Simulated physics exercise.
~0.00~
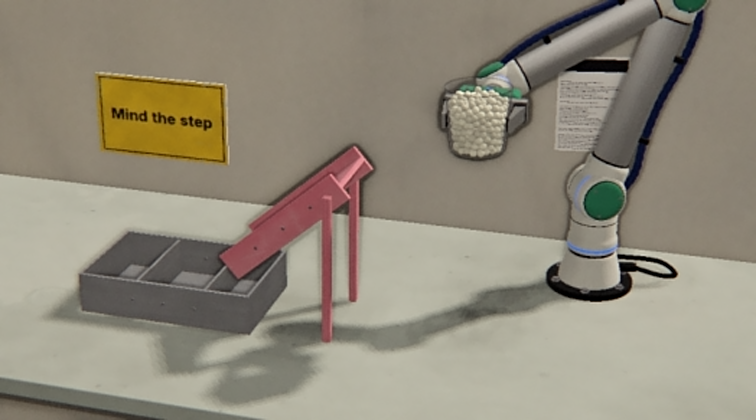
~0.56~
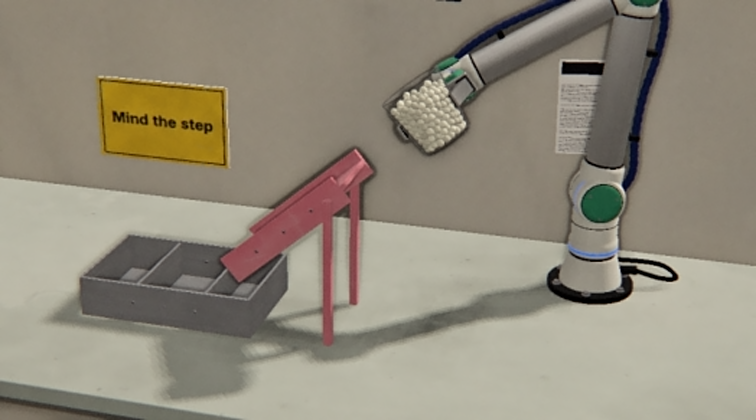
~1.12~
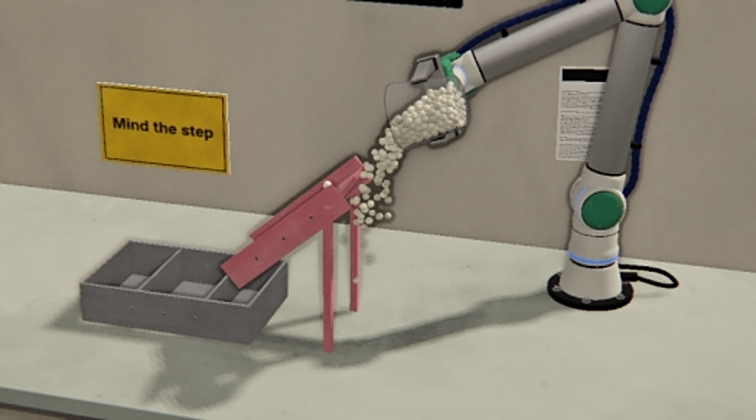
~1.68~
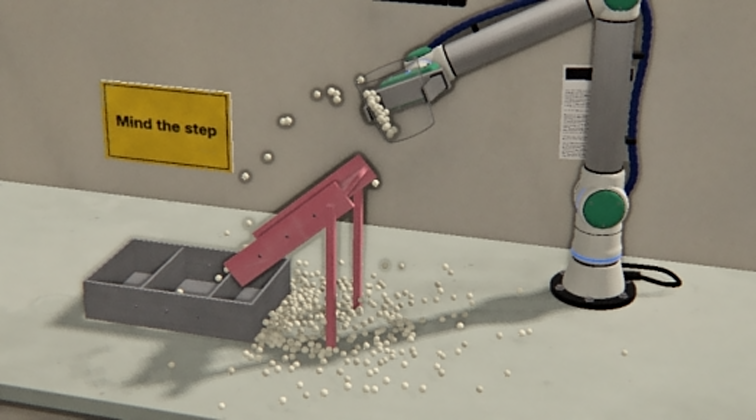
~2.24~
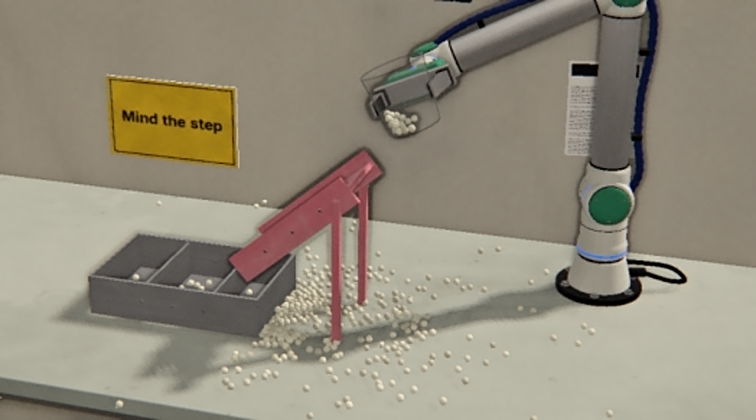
A robot arm with green joints, standing at the right of a pale table, holds a clear container packed with cream-coloured beads, seen from slightly above by a gently swaying camera. To the left, a pink chute on legs slopes down to a grey box with three compartments, below a yellow "Mind the step" sign on the wall. The arm moves the container left and tips it toward the chute. Beads pour out in a thick stream, mostly missing the chute's top and scattering beneath it. A few more fly leftward as the container swings back up. Finally, beads litter the table, with only a few in the box and some still in the container.
